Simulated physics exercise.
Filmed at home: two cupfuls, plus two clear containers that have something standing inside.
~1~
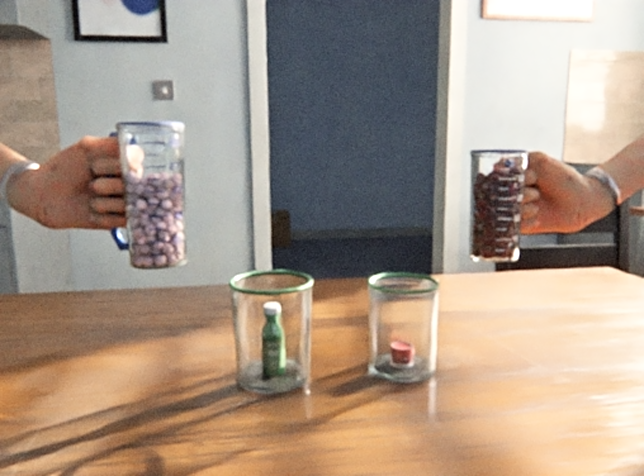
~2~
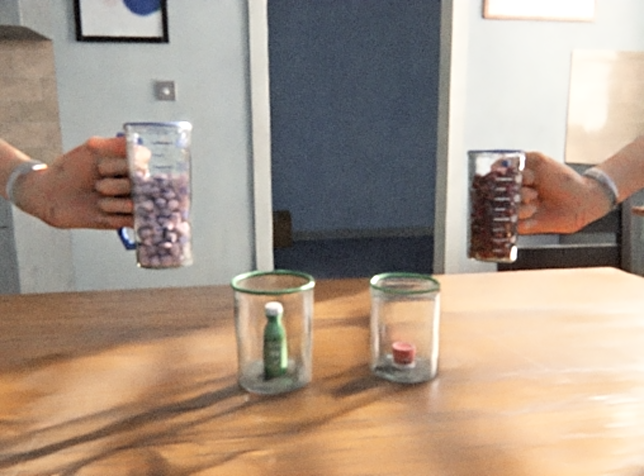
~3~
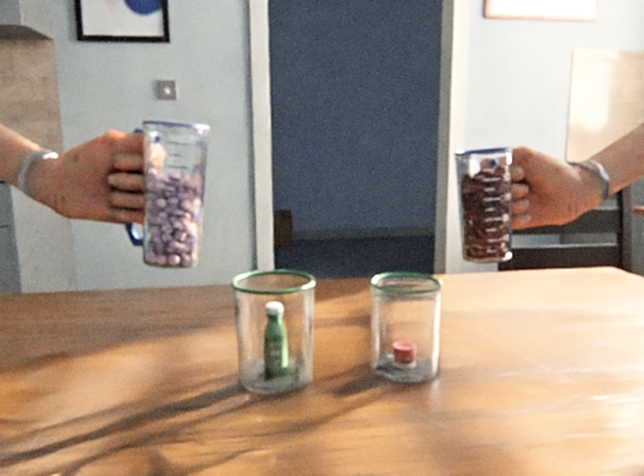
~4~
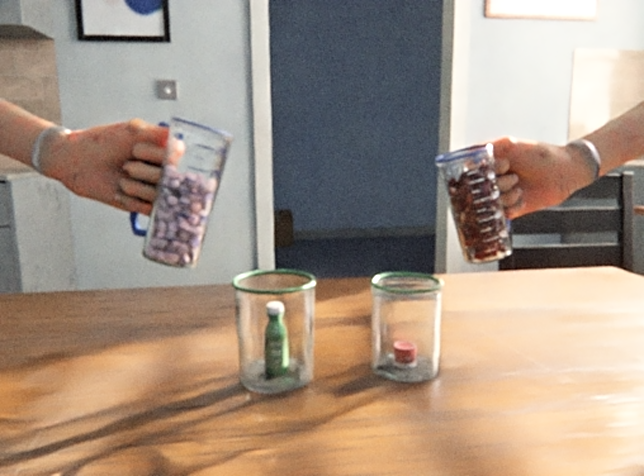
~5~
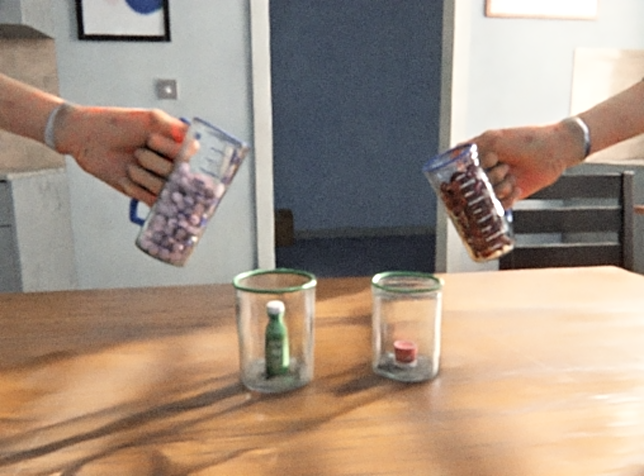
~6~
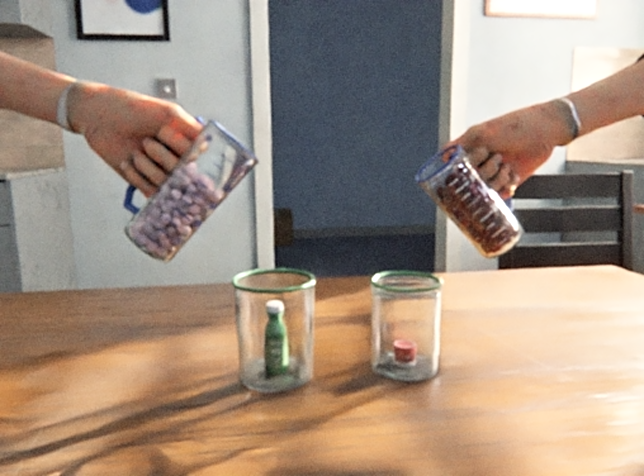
The video shows two hands holding clear cups of sugar pearls and kidney beans above a wooden table, where two glass containers hold a small green bottle and a small red tin; the hands gradually tilt both cups inward.
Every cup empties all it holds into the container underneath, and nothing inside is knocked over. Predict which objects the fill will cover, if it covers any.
Covered or not: Left object - not covered; right object - covered.
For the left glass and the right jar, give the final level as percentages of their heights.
The left one ends up around 55 percent full and the right one around 60 percent.
Then, 0.23 s on from there, left glass empty, all of its cupful still in the cup; right jar empty, all of its cupful still in the cup.
Then, 0.53 s on from there, left glass empty, nearly all of its cupful still in the cup; right jar empty, all of its cupful still in the cup.
Then, 0.84 s on from there, left glass a quarter full, near half of its cupful still in the cup; right jar nearly empty, near two thirds of its cupful still in the cup.
In the end, left glass half full (surface near (275, 323)), one piece on the table; right jar two thirds full (surface near (406, 315)), nothing beside it; the left thing is still showing; the right thing is covered.
